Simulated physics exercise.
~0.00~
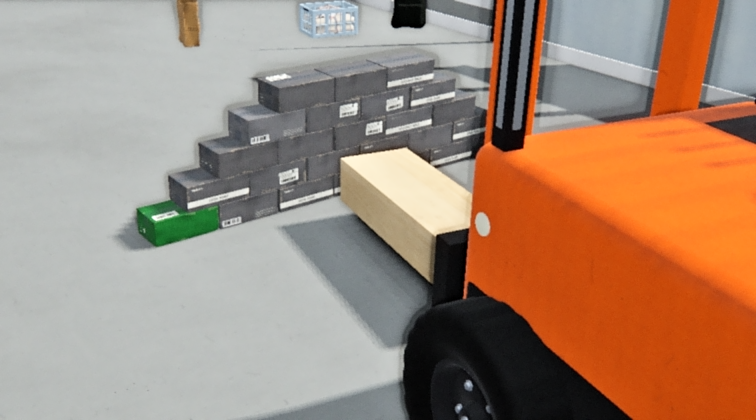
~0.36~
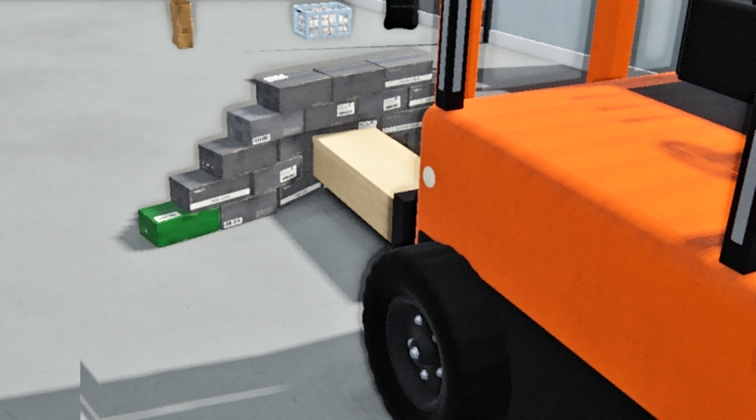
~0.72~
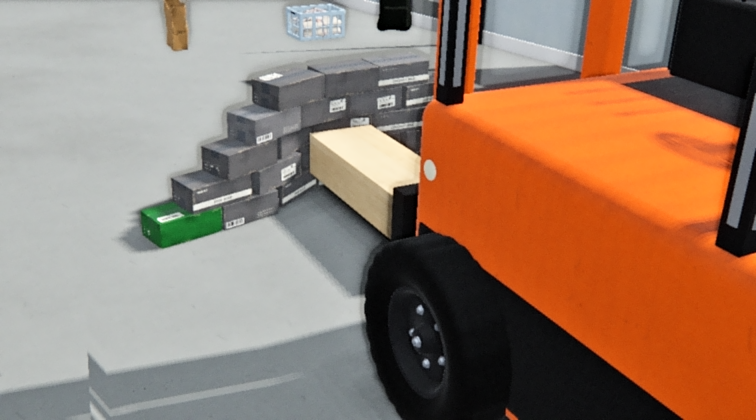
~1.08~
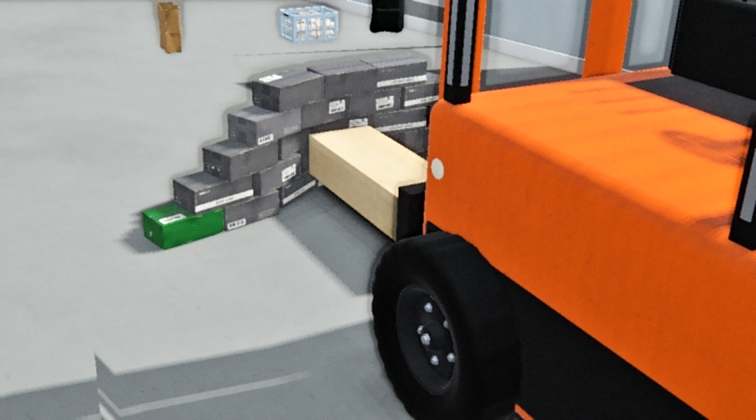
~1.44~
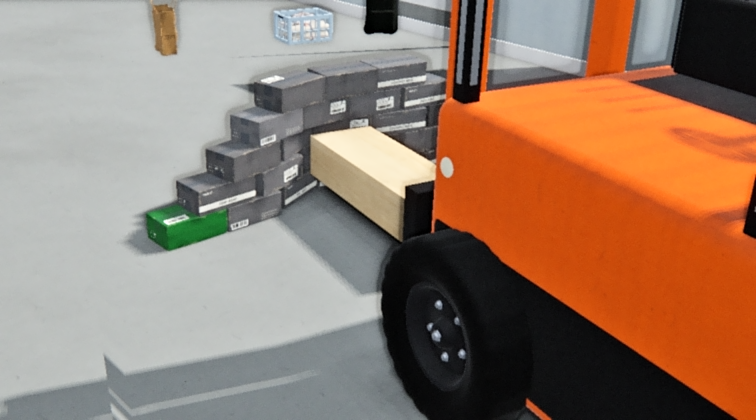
In this clip, an orange forklift carries a pale wooden case against a stepped wall of dark gray boxes with one green box at its lower left, pushing some slightly out of line before stopping, and the wall stays standing with the green box in place.
